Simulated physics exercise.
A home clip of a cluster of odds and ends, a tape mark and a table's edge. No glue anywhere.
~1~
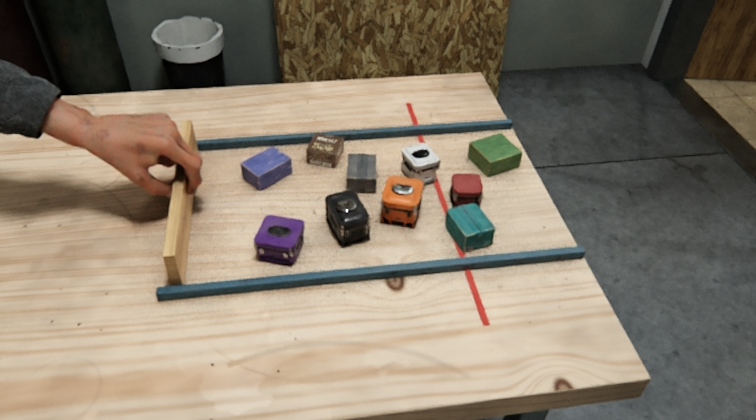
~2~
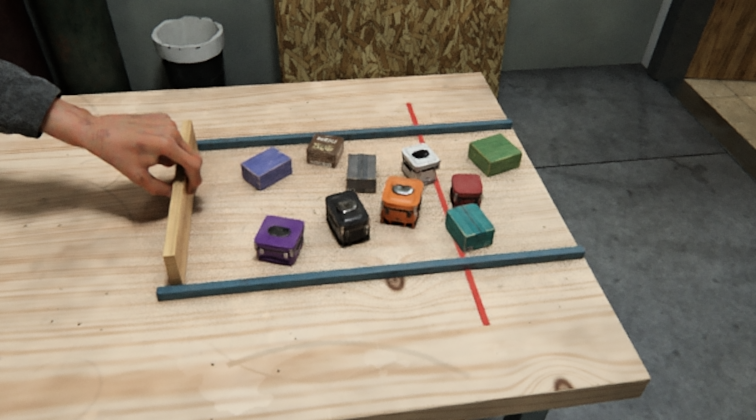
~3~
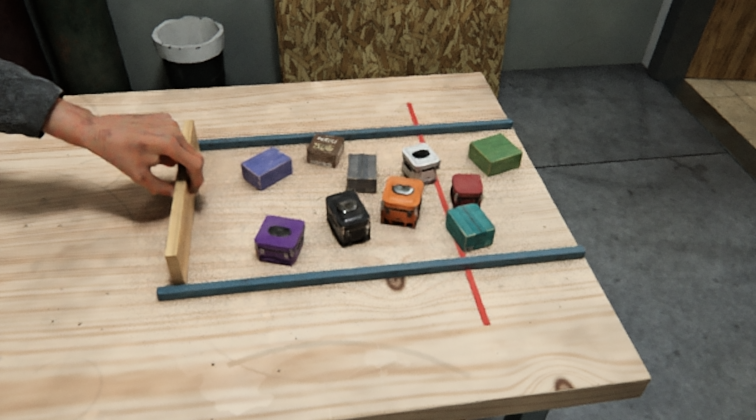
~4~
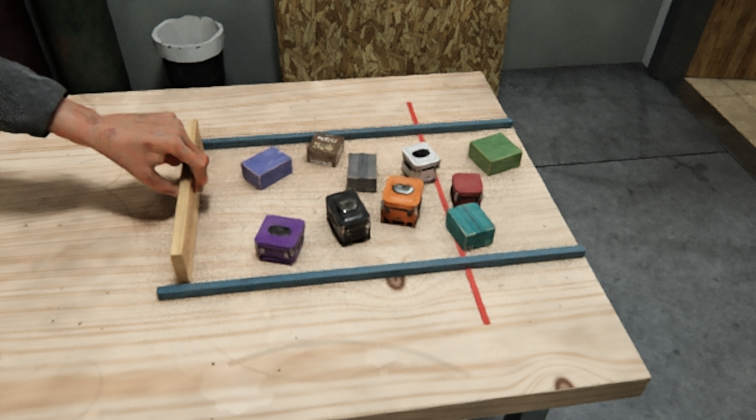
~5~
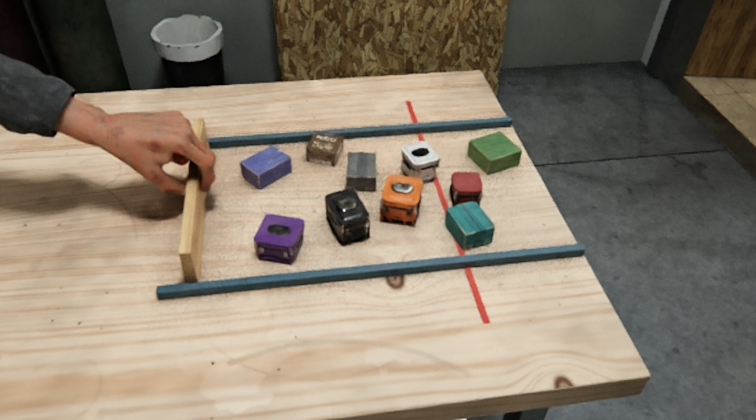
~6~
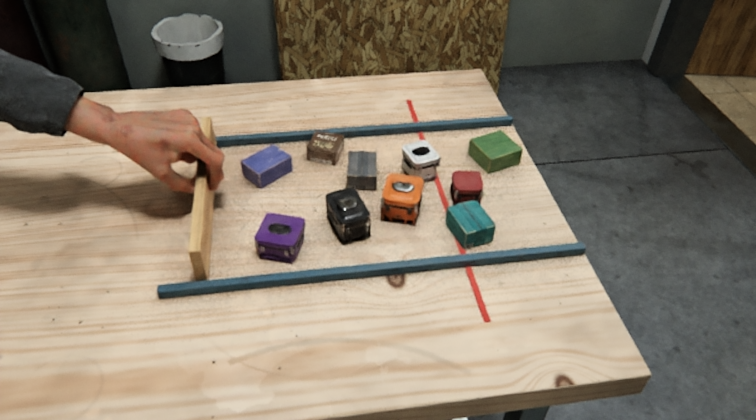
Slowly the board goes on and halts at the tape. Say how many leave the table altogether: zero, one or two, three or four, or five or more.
As it turns out, the number that fall off is zero.
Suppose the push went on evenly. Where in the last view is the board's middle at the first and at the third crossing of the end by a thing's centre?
First at (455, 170), next at (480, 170).
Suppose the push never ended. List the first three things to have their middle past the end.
They are the red case, then the green block, then the orange case.
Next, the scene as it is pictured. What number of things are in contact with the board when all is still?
In contact: 3.
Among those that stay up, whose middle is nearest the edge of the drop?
The red case ends nearest.
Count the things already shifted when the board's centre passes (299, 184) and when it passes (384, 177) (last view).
The counts are 4 and 9.
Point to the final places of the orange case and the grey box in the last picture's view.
About (507, 175), and the other about (461, 183).
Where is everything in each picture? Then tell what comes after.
In the first picture, green block (494, 155); red case (466, 192); turquoise box (469, 227); board (183, 196); tape (440, 192).
In the second picture, red case (466, 192); board (183, 196).
In the third picture, turquoise box (470, 227); white case (420, 164).
In the fourth picture, green block (495, 154); purple case (281, 240).
In the fifth picture, red case (466, 190); orange case (402, 199).
In the sixth picture, green block (495, 151); red case (467, 189); turquoise box (470, 224); board (205, 192); tape (440, 189).
Soon after, none off yet; green block at rest near (495, 151); red case at rest near (467, 189); turquoise box at rest near (470, 224).
Then, none off yet; green block at rest near (495, 151); red case moved about its own width near (482, 183); turquoise box moving near (478, 224).
At rest, the number that fall off is zero.
